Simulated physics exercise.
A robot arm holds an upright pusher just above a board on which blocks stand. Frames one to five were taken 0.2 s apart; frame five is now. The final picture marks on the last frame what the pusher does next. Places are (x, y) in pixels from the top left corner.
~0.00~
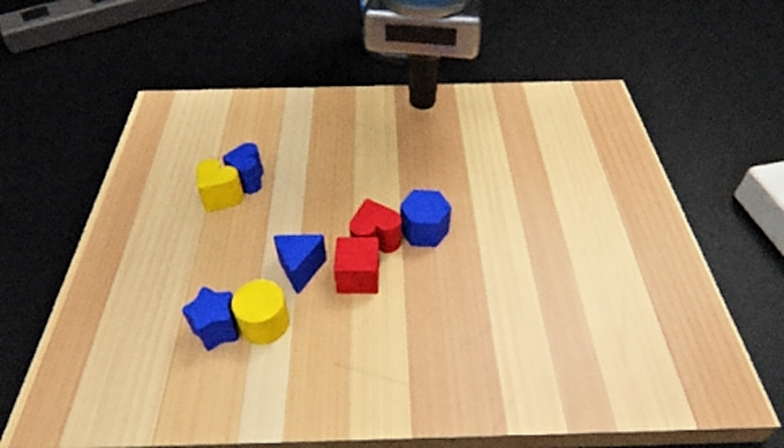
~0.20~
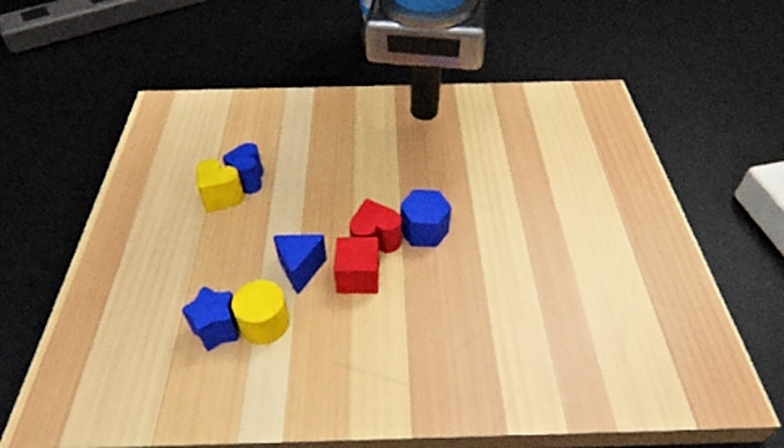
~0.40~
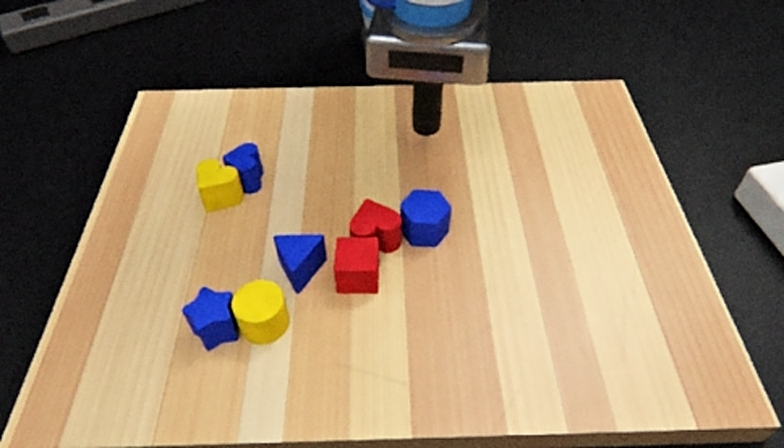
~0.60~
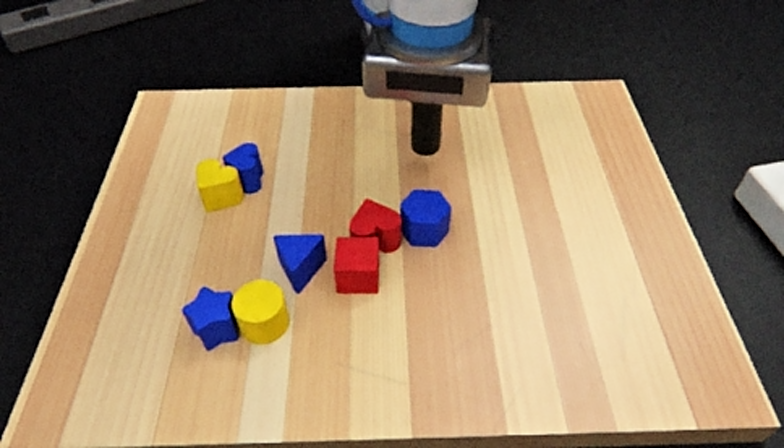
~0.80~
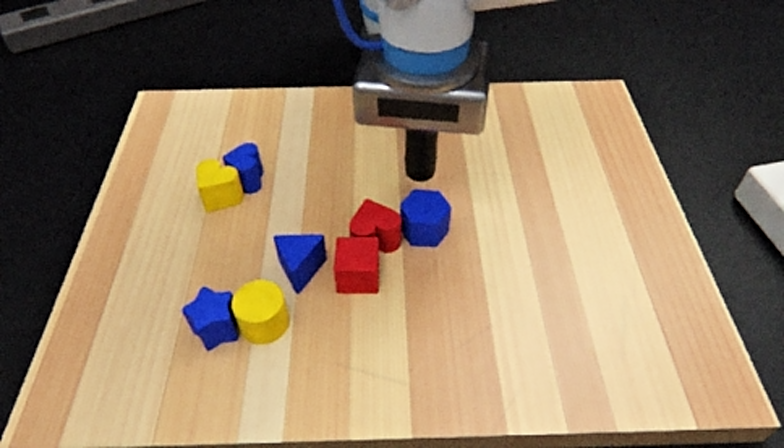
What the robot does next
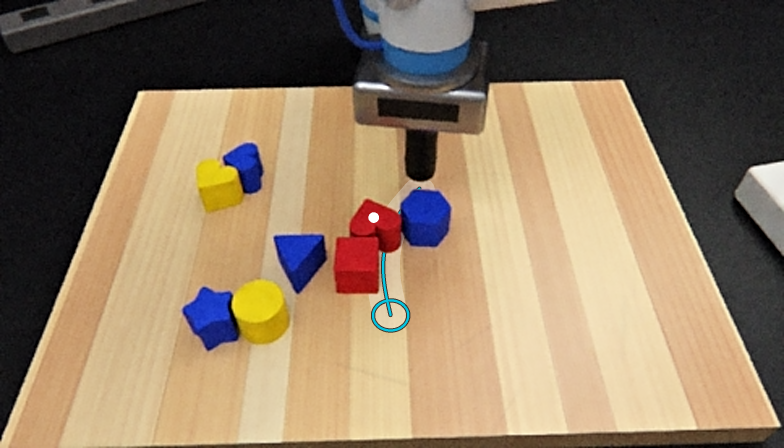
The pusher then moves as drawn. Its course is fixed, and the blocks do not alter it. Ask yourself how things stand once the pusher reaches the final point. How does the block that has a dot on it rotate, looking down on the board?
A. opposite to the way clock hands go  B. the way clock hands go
Option B.
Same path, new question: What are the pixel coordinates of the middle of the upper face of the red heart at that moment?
Located at (345, 244).
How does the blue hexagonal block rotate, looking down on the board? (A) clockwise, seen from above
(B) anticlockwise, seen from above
Correct choice: B.
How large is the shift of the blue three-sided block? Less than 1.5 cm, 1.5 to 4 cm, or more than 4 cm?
It goes under 1.5 cm.
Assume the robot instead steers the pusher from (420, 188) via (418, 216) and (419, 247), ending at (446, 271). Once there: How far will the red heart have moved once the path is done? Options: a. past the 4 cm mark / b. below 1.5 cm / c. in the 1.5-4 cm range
(b)
Drawn move, from (420, 188) over (394, 223) and (383, 266) to (391, 315); the dot is on the red heart.
On the path given first. One third of the way, pusher at (393, 208); red heart at (371, 221); blue hexagonal block at (426, 219), turned 40° anticlockwise.
Two thirds of the way, pusher at (383, 251); red four-sided block at (329, 279), turned 55° anticlockwise; red heart at (345, 244), turned 60° clockwise; blue hexagonal block at (425, 230), turned 85° anticlockwise.
At the end, pusher at (390, 300); blue three-sided block still; red four-sided block at (329, 279), turned 55° anticlockwise; red heart at (345, 244), turned 60° clockwise; blue hexagonal block at (425, 230), turned 85° anticlockwise.
